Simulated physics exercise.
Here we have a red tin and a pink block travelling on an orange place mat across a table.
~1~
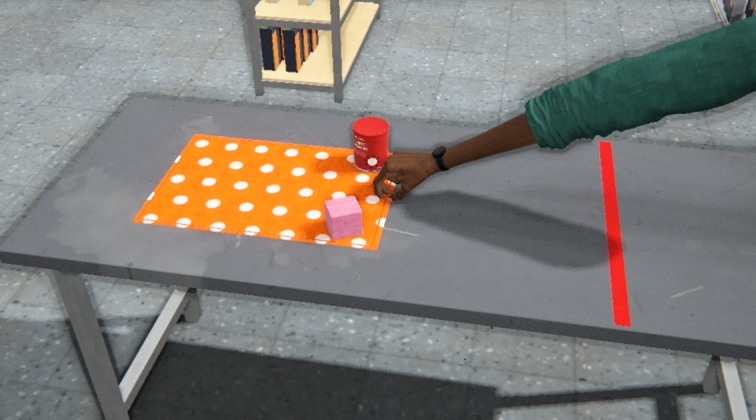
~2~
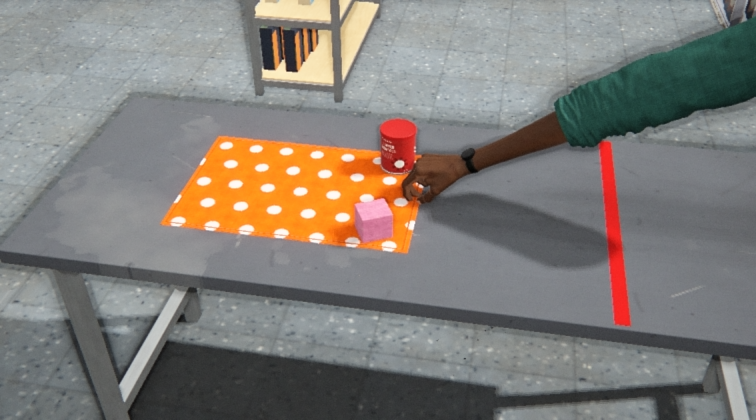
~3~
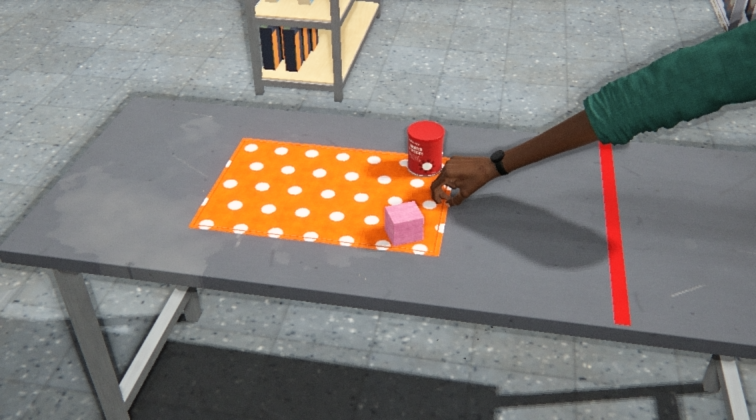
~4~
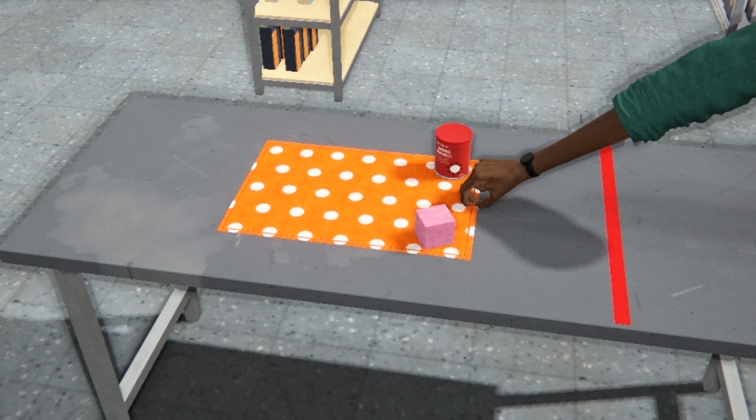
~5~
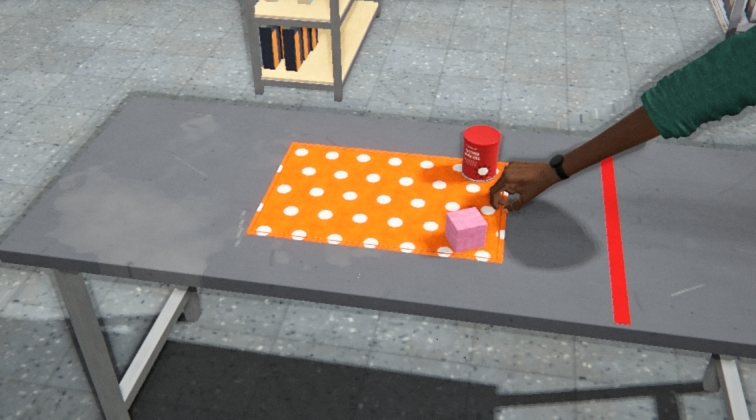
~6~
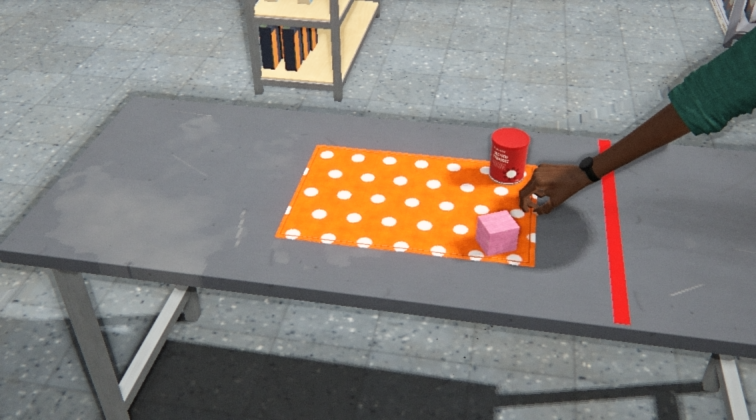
An orange place mat with white dots, carrying a red tin and a pink block, slides steadily rightward across a gray table as a hand pulls its near edge. The tin and block ride along with it, and the mat's right end draws closer to a red strip of tape.
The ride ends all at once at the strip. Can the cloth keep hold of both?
As it turns out, the red tin shoots off the front; the pink block slides clear of the cloth.
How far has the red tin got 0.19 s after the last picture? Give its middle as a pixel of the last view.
Close to (611, 166).
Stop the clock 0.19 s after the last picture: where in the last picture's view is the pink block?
At about (611, 246).
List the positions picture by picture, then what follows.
In the first picture, place mat end (376, 250); red tin (371, 126); pink block (343, 206); tape (621, 305).
In the second picture, place mat end (407, 253), far hem (161, 224); pink block (373, 209).
In the third picture, place mat end (438, 256); red tin (426, 130).
In the fourth picture, place mat end (470, 260), far hem (217, 231); pink block (435, 215).
In the fifth picture, place mat end (501, 263); red tin (482, 135).
In the sixth picture, place mat end (534, 267), far hem (275, 237); red tin (511, 137); pink block (498, 221); tape (621, 304).
Then, 0.08 s on from there, hem short of the tape; red tin on the cloth near (554, 161); pink block on the cloth near (548, 239).
Then, 0.19 s on from there, hem at the tape; red tin ahead of the hem near (611, 166); pink block on the cloth near (611, 246).
In the end, hem at the tape; red tin ahead of the hem near (663, 172); pink block ahead of the hem near (661, 253). The red tin slides clear of the cloth and the pink block leaves the cloth.
